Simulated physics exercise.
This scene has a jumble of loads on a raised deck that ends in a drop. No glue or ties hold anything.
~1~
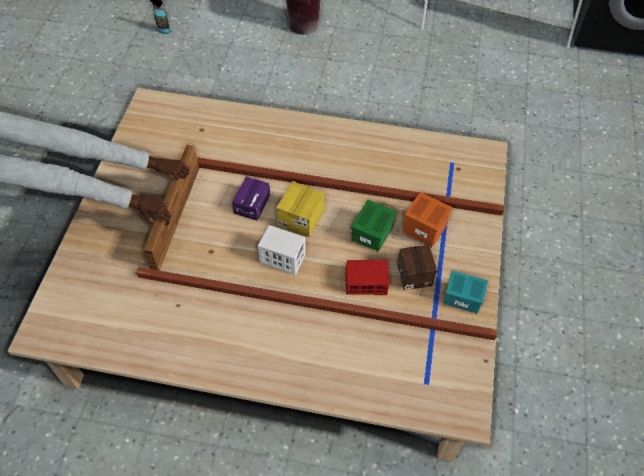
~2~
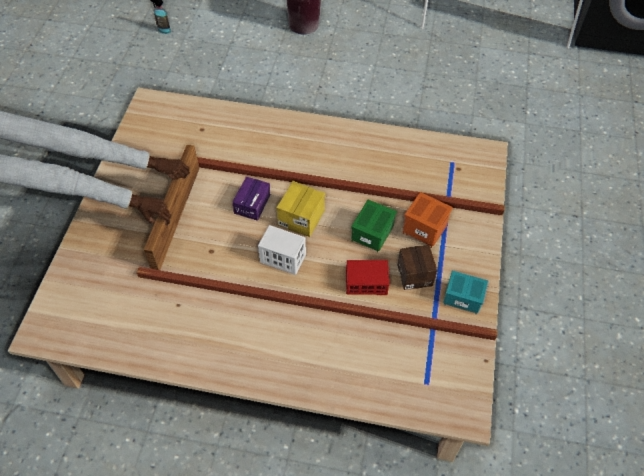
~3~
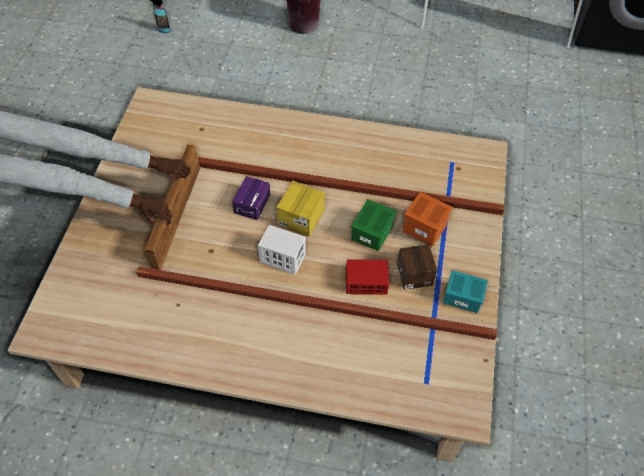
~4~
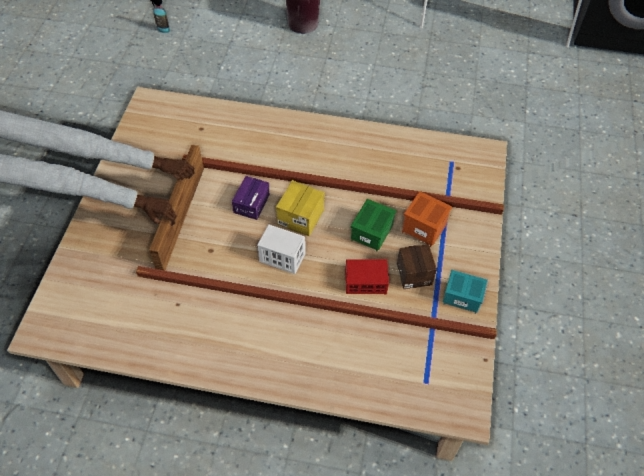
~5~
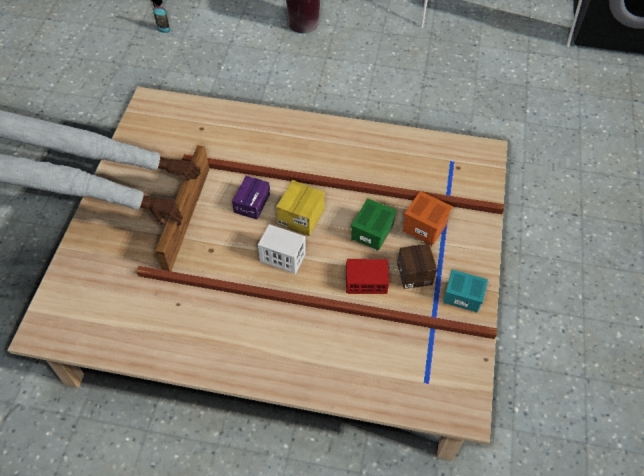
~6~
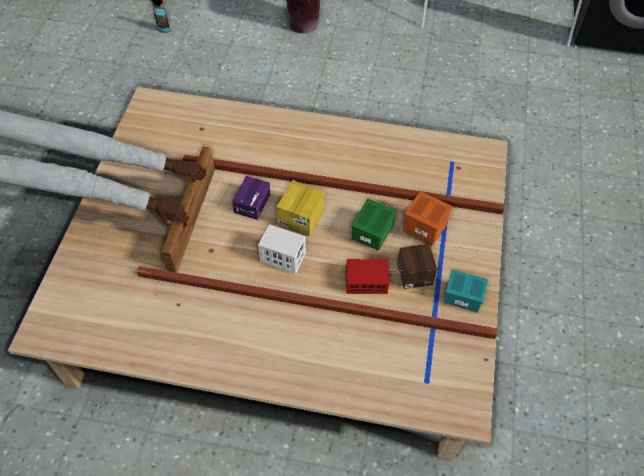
The footage shows two arms in pale sleeves holding a wooden plank between two rails on a table, then sliding it slightly right toward colourful boxes, which stay still, some near or across a strip of blue tape.
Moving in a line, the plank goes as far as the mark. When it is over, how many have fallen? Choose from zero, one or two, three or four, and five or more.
When it is over, three or four have fallen.
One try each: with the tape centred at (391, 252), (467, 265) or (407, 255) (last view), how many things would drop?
Try 1: 1; try 2: 6; try 3: 2.
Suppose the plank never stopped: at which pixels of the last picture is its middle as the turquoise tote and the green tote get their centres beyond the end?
Roughly (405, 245); roughly (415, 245).
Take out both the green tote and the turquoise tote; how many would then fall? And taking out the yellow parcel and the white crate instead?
1 in the first case, 2 in the second.
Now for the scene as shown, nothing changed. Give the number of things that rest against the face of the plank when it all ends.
Count: 2.
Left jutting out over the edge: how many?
The total would be 3.
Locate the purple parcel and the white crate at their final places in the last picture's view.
Okay, so first (458, 230), and next (460, 276).
Early on, none off yet; turquoise tote at rest near (465, 292); orange tote at rest near (427, 219); brown box at rest near (417, 266).
A while later, none off yet; turquoise tote at rest near (467, 292); orange tote travelled about its own width near (475, 225); brown box travelled a little near (431, 268).
Finally, the number that fall off is three or four; lost, green tote, orange tote and turquoise tote.
